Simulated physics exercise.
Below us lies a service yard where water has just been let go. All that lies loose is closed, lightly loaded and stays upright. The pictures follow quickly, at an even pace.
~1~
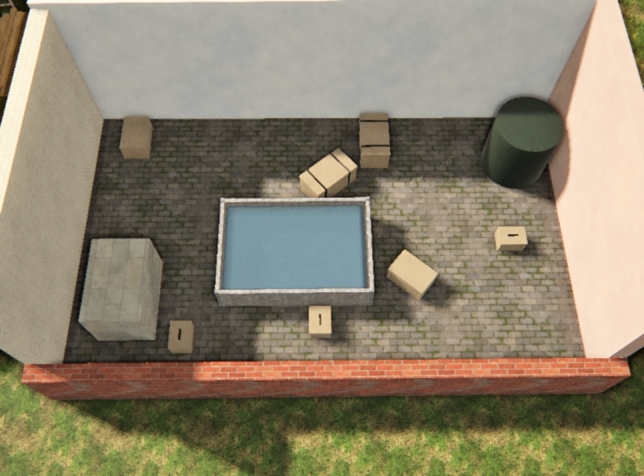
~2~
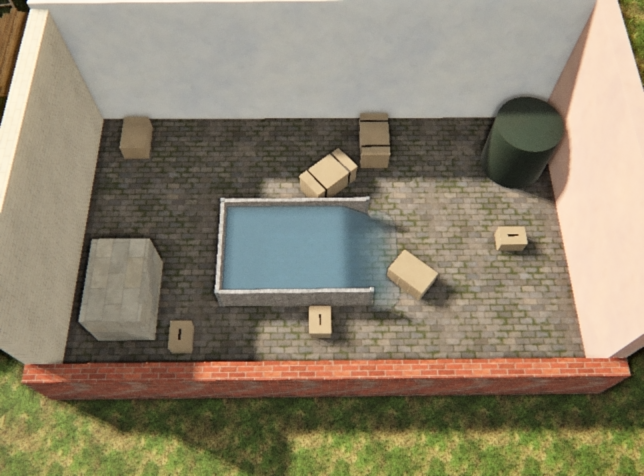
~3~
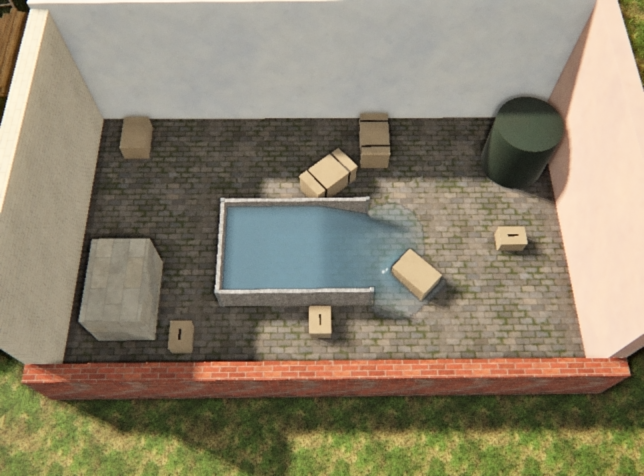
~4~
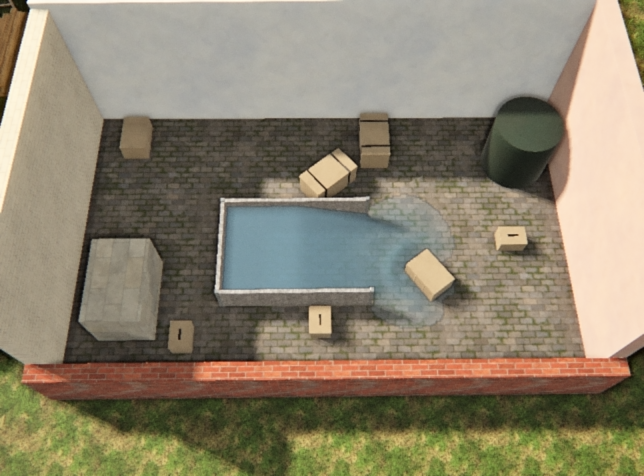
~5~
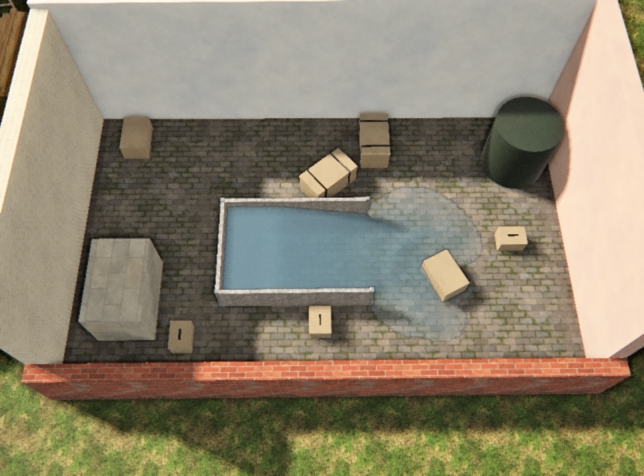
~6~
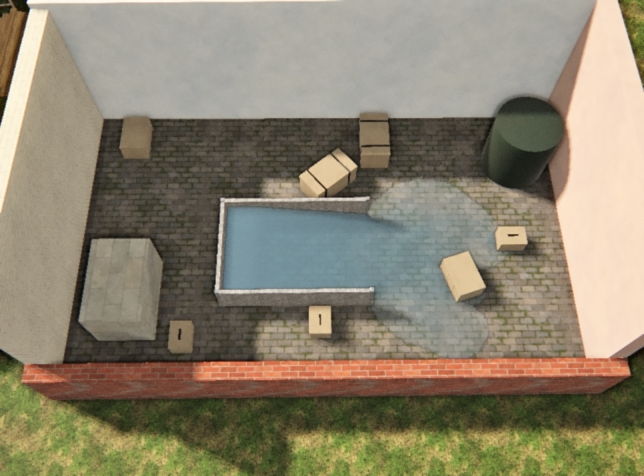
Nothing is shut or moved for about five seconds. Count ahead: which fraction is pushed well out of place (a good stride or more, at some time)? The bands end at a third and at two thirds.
Share: Less than a third.
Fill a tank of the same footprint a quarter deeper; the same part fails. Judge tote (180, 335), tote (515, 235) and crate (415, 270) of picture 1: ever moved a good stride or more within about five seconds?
In turn: No, moved that far, shifted that much.
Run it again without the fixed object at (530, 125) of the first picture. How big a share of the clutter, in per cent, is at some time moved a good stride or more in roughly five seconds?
Roughly 40 per cent.
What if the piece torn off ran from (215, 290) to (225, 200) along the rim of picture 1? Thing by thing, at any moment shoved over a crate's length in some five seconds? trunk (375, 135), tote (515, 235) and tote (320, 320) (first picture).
In turn: Not that far, never so far, pushed that far.
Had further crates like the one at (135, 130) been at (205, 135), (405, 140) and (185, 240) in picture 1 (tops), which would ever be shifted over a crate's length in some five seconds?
In that order: Never so far, not that far, not that far.
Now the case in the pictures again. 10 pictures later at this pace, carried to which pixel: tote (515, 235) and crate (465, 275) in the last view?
Close to (552, 214) and (571, 292).
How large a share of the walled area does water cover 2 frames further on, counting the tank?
Roughly 30 per cent.
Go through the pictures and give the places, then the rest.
The first frame shows a crate at (413, 271), on the bottom; a tote at (513, 235), on the bottom; 0 of 7 have shifted.
The second frame shows a crate at (413, 271), on the bottom; a tote at (513, 235), on the bottom; 0 of 7 have shifted.
The third frame shows a crate at (417, 271) rests on the ground, close to its start; a tote at (513, 235) rests on the ground; 1 of 7 have shifted.
The fourth frame shows a crate at (430, 271), on the bottom, close to its start; a tote at (513, 235), on the bottom; 1 of 7 have shifted.
The fifth frame shows a crate at (446, 272), on the bottom, a stride from its start; a tote at (513, 235) rests on the ground; 1 of 7 have shifted.
The sixth frame shows a crate at (464, 273) rests on the ground, a stride from its start; a tote at (513, 235) rests on the ground; 1 of 7 have shifted.
A moment on, 1 of 7 are well off their spots; 0 afloat.
Next, 2 of 7 are well off their spots; 2 afloat.
Later, 2 of 7 are well off their spots; 2 afloat.
In the end, 2 of 7 are well off their spots, and 2 have been at some point; 2 afloat.
